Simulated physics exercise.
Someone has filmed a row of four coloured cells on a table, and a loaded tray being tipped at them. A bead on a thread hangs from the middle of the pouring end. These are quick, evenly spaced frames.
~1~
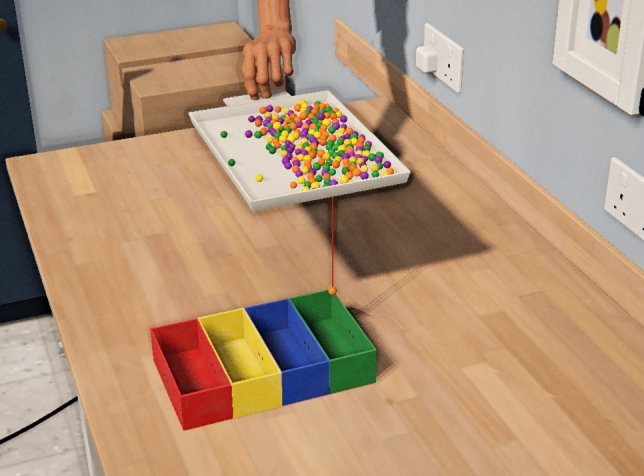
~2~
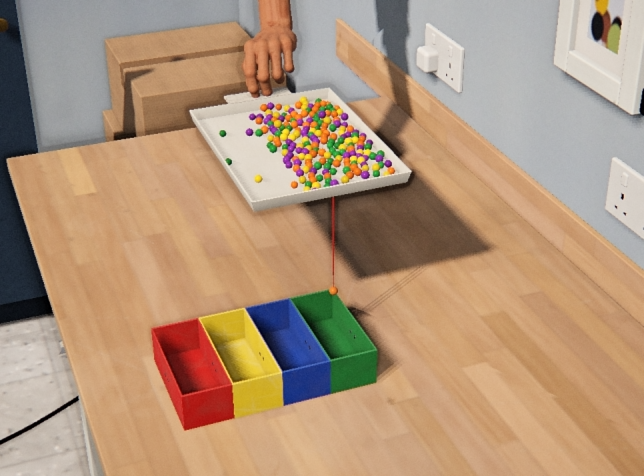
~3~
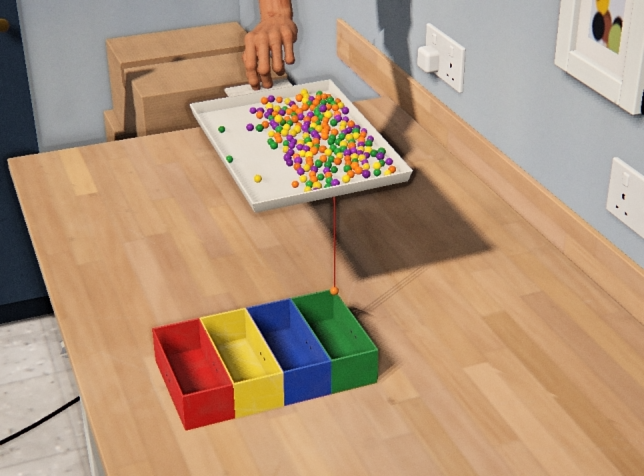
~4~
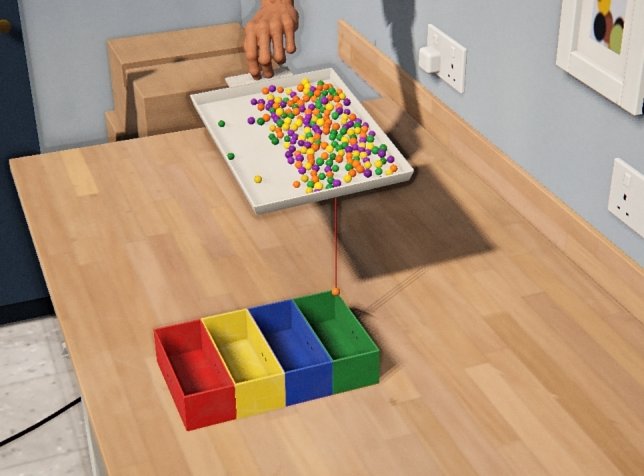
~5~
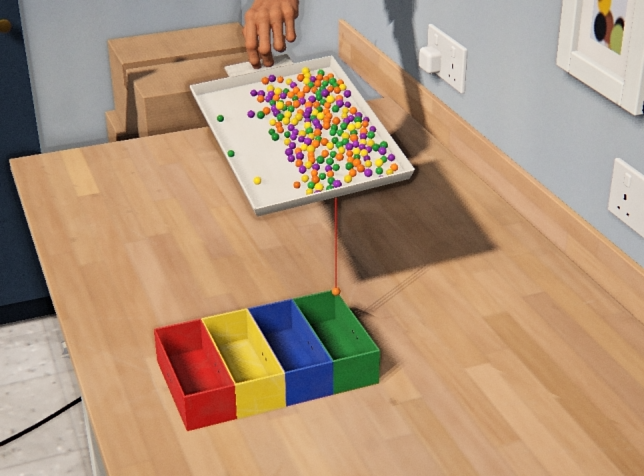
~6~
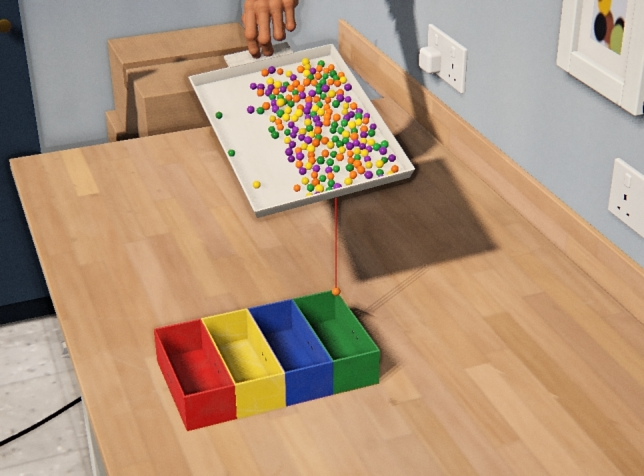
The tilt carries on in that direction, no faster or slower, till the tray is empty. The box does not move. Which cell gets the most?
The blue cell gets the most.
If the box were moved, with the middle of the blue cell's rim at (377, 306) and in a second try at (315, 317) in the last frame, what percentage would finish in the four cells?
Near 70 % and 90 %.
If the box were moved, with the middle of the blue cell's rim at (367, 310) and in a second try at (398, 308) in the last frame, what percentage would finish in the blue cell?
The first gives 10 %, the second 0 %.
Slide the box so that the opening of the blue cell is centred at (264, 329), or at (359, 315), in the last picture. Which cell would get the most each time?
The first try: The blue cell. The second: The red cell.
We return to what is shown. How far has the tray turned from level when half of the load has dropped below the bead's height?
Near 85 degrees.
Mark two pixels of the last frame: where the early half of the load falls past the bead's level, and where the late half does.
First near (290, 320), later near (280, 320).
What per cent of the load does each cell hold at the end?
Red cell: 0 %, yellow cell: 20 %, blue cell: 50 %, green cell: 20 %.
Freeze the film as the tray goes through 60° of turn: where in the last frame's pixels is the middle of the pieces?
Roughly at (303, 191).
Soon, tray tipped steeply; most on the tray; a small part in the blue cell; a stray few in the yellow cell; a stray few in the green cell; a stray few in the red cell; a small part falling or outside the box.
A while on, tray tipped right over; a small part on the tray; about half in the blue cell; about a quarter in the yellow cell; about a quarter in the green cell; a stray few in the red cell; about a quarter falling or outside the box.
Towards the end, tray tipped past a quarter turn; about half in the blue cell; about a quarter in the green cell; about a quarter in the yellow cell; a stray few in the red cell; a small part falling or outside the box.
Finally, tray tipped past a quarter turn; about half in the blue cell; about a quarter in the green cell; about a quarter in the yellow cell; a stray few in the red cell; a small part outside the box.
